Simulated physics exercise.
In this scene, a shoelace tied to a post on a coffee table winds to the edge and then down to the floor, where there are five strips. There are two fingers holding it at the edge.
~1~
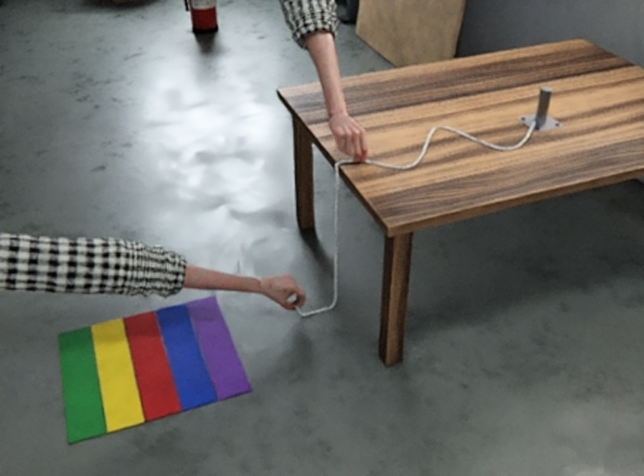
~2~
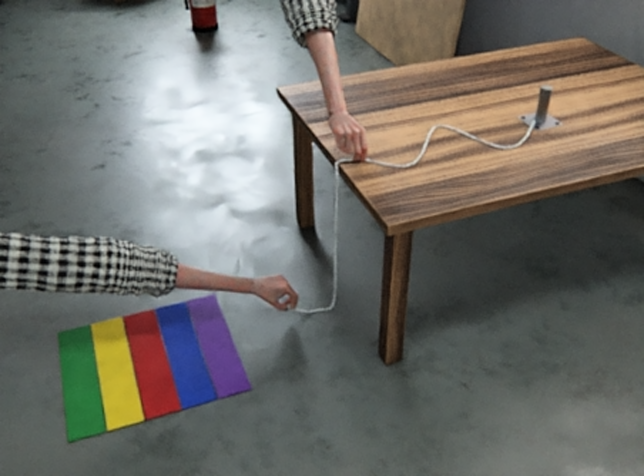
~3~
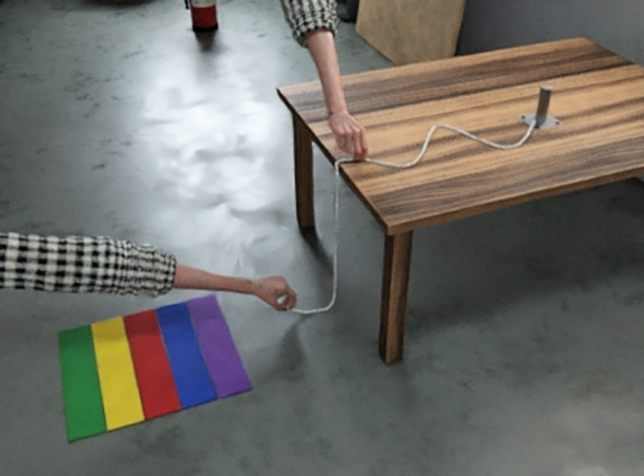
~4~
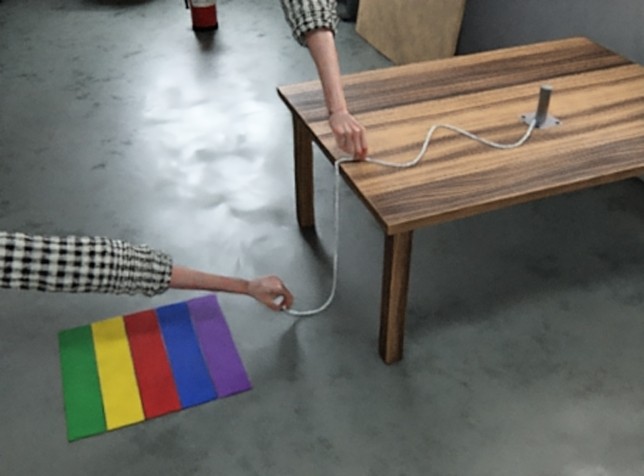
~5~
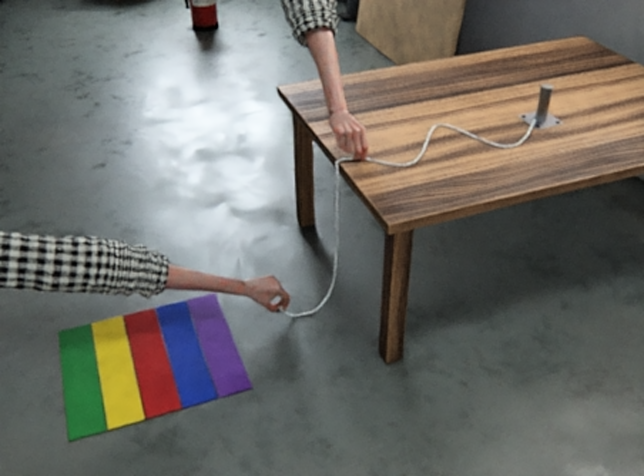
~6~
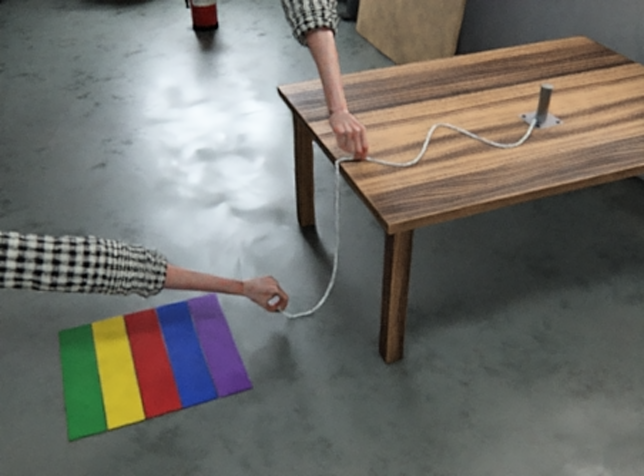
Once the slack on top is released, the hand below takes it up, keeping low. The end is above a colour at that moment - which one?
The green one.
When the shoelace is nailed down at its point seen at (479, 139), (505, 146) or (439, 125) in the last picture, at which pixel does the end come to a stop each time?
It would sit near (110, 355) the first time, (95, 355) the second and (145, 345) the third.
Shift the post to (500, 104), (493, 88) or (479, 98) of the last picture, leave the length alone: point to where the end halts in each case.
Try by try, around (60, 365), (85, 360) and (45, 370).
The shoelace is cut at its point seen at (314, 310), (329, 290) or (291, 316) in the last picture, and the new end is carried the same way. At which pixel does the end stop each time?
Try by try: (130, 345), (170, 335) and (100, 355).
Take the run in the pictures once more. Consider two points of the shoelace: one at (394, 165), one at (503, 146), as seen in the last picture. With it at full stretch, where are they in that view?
You'll find the first mark at (309, 184) and the second mark at (471, 133).
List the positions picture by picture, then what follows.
End (297, 307); purple (229, 376); blue (194, 385); red (159, 395); yellow (122, 406); green (85, 416), in the first frame.
End (289, 308); shoelace through (524, 139) (458, 131) (422, 153) (356, 159) (336, 222) (335, 287), in the second frame.
End (288, 308), in the third frame.
End (284, 308); shoelace through (524, 138) (458, 130) (422, 153) (356, 159) (336, 221) (334, 287), in the fourth frame.
End (281, 309), in the fifth frame.
End (279, 309); shoelace through (525, 138) (459, 130) (423, 152) (357, 158) (337, 221) (330, 286), in the sixth frame.
A little later, end near (134, 347); over red.
Next, end near (98, 356); over yellow.
When it is tight, end near (77, 362); over green. It gets as far as the green strip.
